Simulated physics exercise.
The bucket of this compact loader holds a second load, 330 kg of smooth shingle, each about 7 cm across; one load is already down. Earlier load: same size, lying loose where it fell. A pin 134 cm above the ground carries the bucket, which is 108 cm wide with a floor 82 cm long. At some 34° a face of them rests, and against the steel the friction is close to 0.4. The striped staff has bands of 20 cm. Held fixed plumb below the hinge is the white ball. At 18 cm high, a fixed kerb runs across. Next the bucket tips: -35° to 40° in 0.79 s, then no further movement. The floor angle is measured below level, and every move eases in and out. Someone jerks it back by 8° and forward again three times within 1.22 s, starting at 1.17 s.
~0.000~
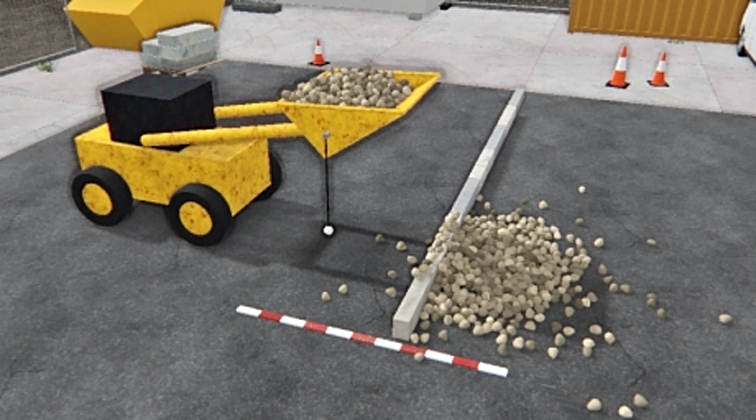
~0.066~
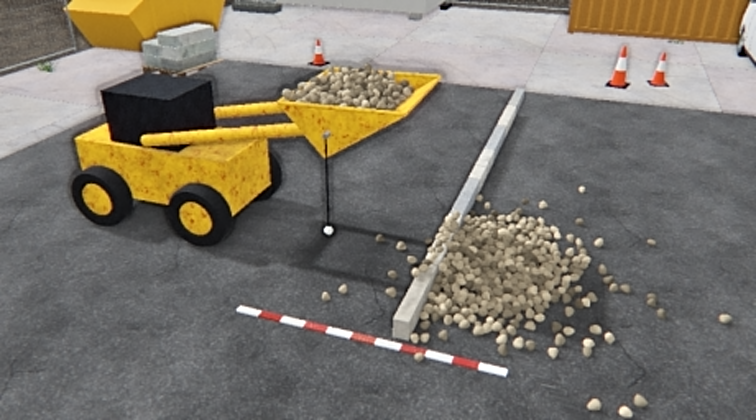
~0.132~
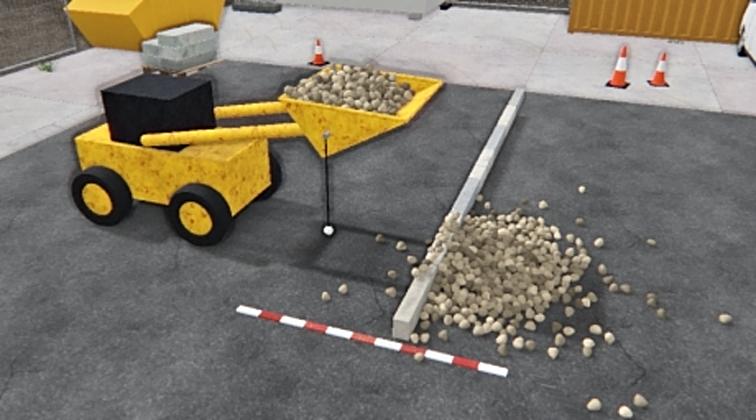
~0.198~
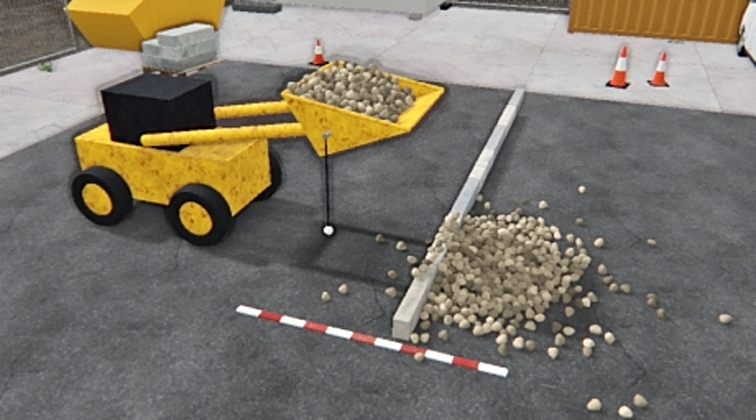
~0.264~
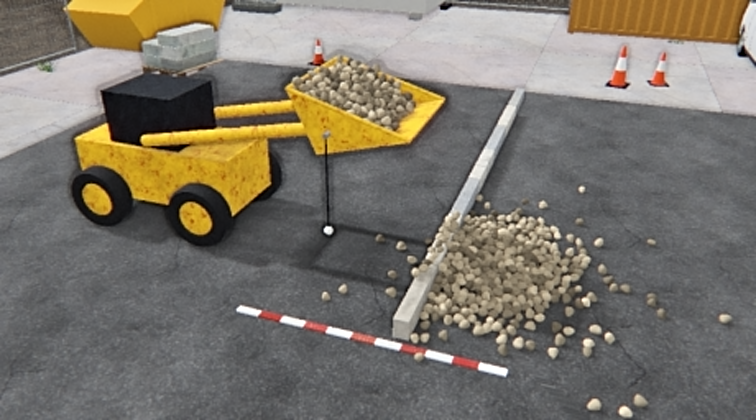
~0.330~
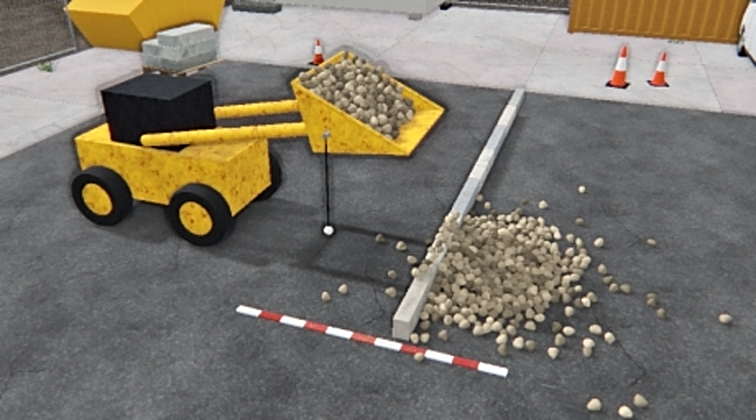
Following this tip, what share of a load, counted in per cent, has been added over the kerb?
58 per cent, roughly.
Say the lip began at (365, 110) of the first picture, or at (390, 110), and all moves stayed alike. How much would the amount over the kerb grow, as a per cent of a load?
Roughly 10 and 40 per cent, in that order.
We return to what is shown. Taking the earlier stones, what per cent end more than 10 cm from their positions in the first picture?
Estimate: 15 %, roughly.
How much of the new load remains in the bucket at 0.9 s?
About 65 percent is still in there.
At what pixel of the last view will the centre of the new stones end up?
Their centre ends up near (456, 252).
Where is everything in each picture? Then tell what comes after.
In the first frame, the bucket is at -35°, its lip at (404, 112); the top of the load is at (359, 77). The earlier load is highest near (438, 246), 22 cm above ground level, 5 % on this side of the kerb, 96 % over the kerb.
In the second frame, the bucket is at -34°, its lip at (405, 115); the top of the load is at (357, 77); the stones move at 0.2 m/s on average.
In the third frame, lip at (407, 121), floor tilted -29°, highest stones at (345, 75); the stones move at 0.3 m/s on average.
In the fourth frame, the bucket is at -23°, its lip at (409, 130); the top of the load is at (336, 72); the stones move at 0.4 m/s on average.
In the fifth frame, lip at (410, 141), floor tilted -15°, highest stones at (335, 68); the stones move at 0.5 m/s on average.
In the sixth frame, the bucket is at -7°, its lip at (409, 154); the top of the load is at (339, 65); the stones move at 0.5 m/s on average.
After 0.6 s the floor is at 28°; in per cent of one load, 100 in the bucket, 5 on this side of the kerb, 96 over the kerb; the foremost stones are at (655, 316).
After 0.9 s the floor is at 40°; in per cent of one load, 67 in the bucket, 38 on this side of the kerb, 96 over the kerb; the foremost stones are at (655, 316).
After 2.8 s the floor is at 40°; in per cent of one load, 0 in the bucket, 47 on this side of the kerb, 154 over the kerb; the foremost stones are at (657, 296).
After 5.4 s the floor is at 40°; in per cent of one load, 0 in the bucket, 47 on this side of the kerb, 154 over the kerb; the foremost stones are at (657, 296). Net gain over the kerb, 58.
